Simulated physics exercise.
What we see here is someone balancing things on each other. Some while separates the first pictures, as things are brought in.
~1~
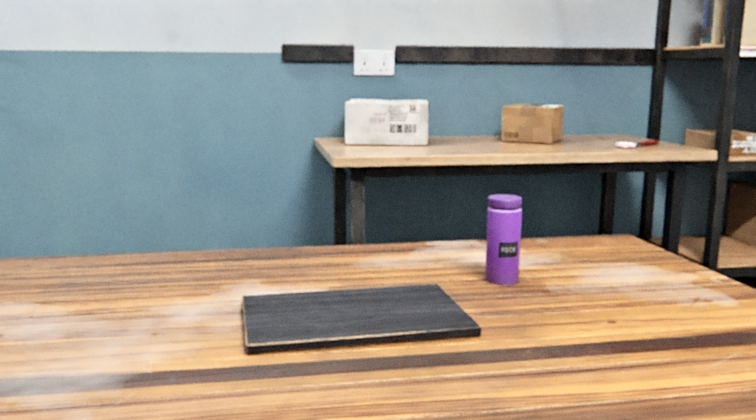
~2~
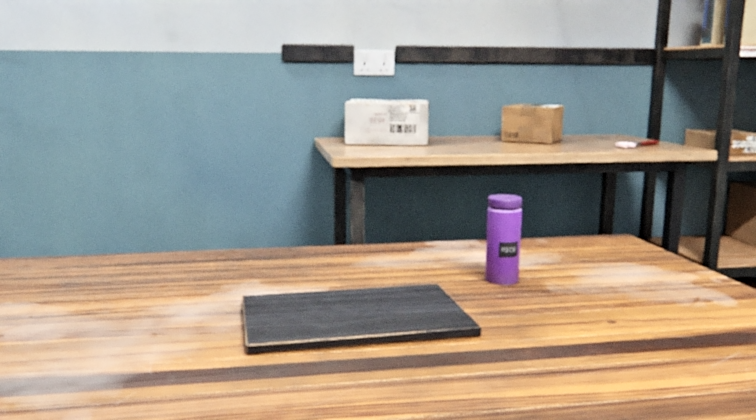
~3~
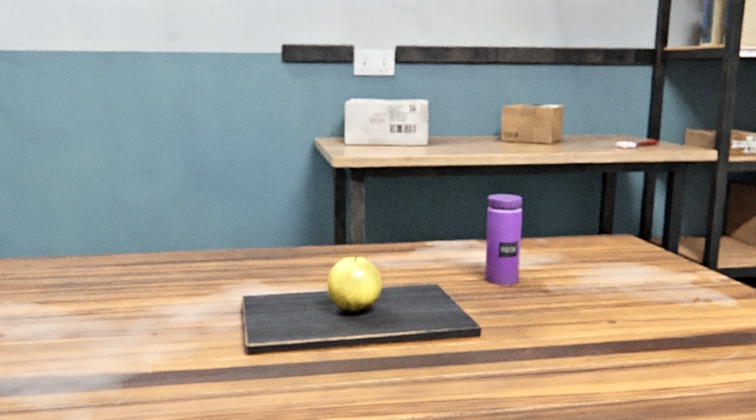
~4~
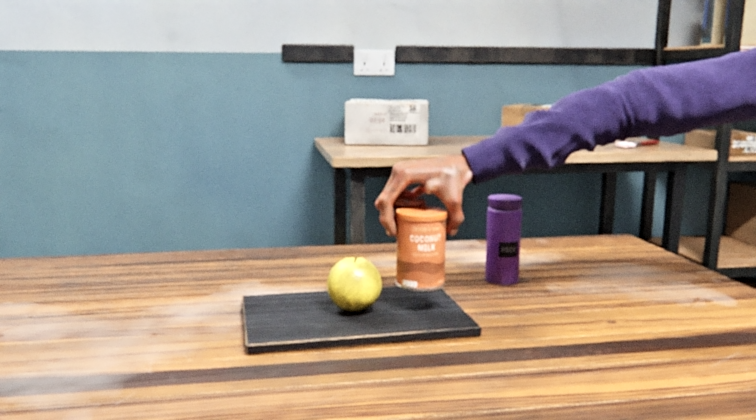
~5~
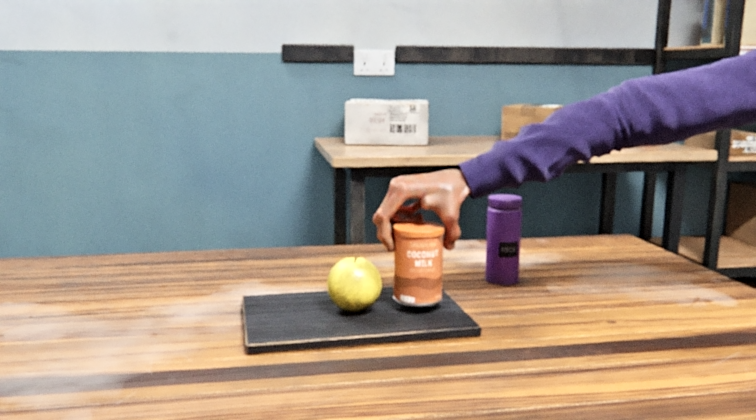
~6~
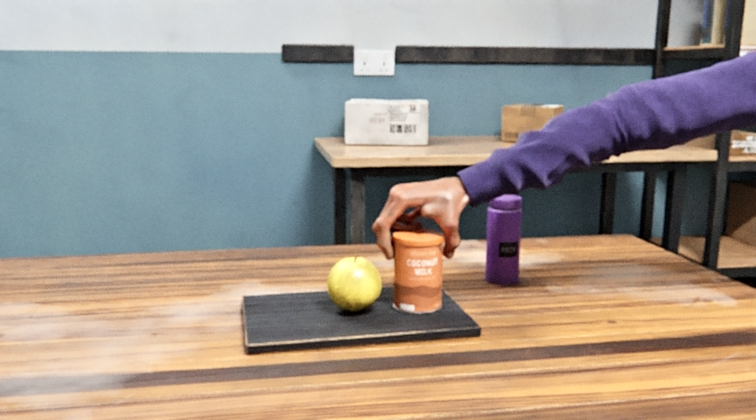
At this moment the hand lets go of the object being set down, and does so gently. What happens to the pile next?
The pile stands firm.
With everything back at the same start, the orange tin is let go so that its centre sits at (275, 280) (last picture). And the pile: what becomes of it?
The pile remains standing.
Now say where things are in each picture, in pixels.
In the first frame, the last thing is not in view yet; black board (354, 315).
In the second frame, the last thing is not in view yet.
In the third frame, the last thing is not in view yet; purple jar (503, 239).
In the fourth frame, coming down; orange tin (421, 248); black board (354, 315).
In the fifth frame, coming down; orange tin (418, 263); yellow apple (354, 284).
In the sixth frame, set down, still held; orange tin (418, 271); purple jar (503, 239).
Then, 1.00 s on from there, no change.
Then, 2.00 s on from there, orange tin resting near (418, 271).
In the end, all 4 unmoved. At the end, from the last picture's camera, orange tin near (418, 271). The pile stays up.
